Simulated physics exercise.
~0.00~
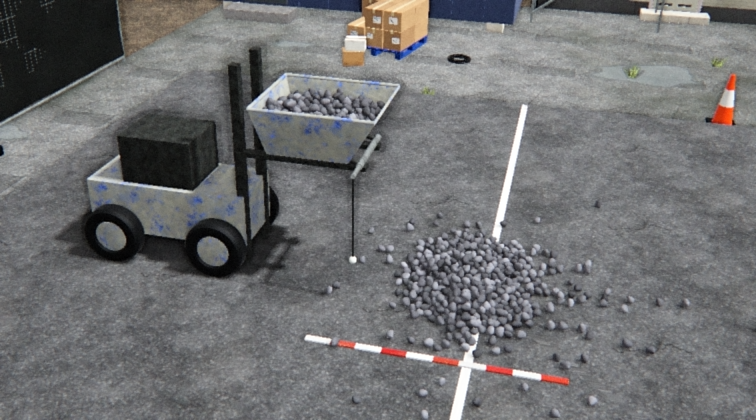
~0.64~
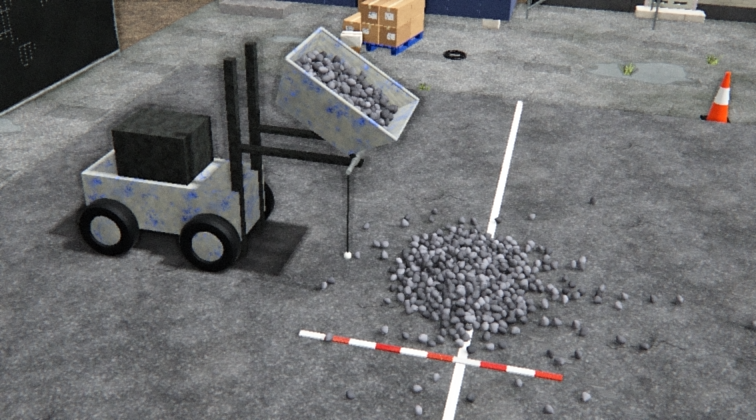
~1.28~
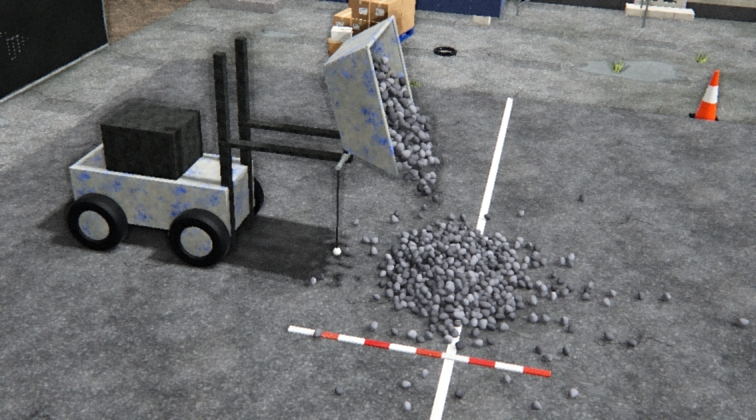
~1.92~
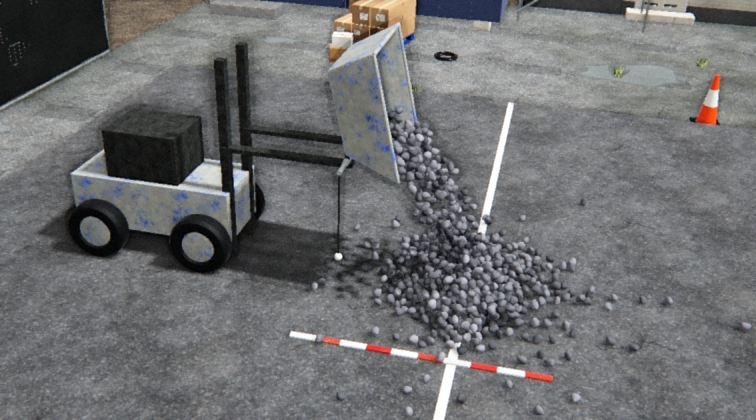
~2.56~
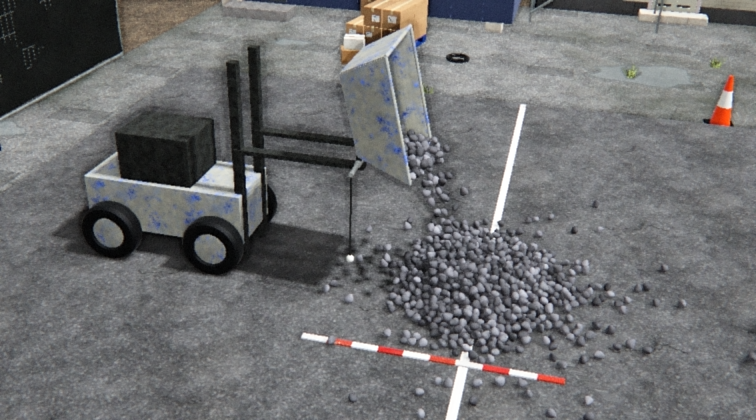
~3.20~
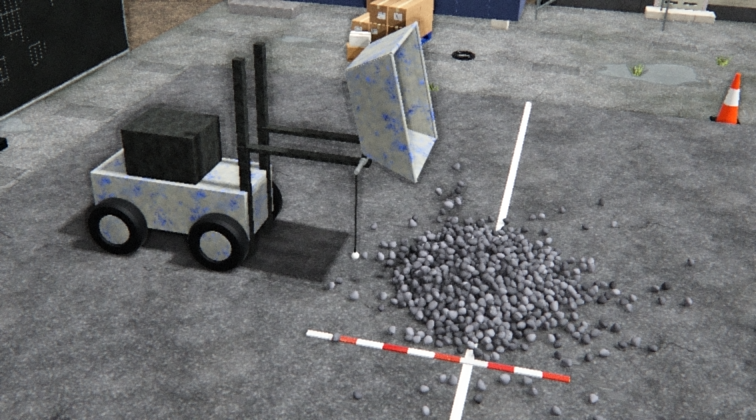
We see a small fork truck holding a raised, speckled skip of grey stones beside an existing heap on a white ground line; the skip tips steeply to the right, pouring its stones onto the heap, and ends empty and still tilted above the enlarged, wider pile straddling the line.
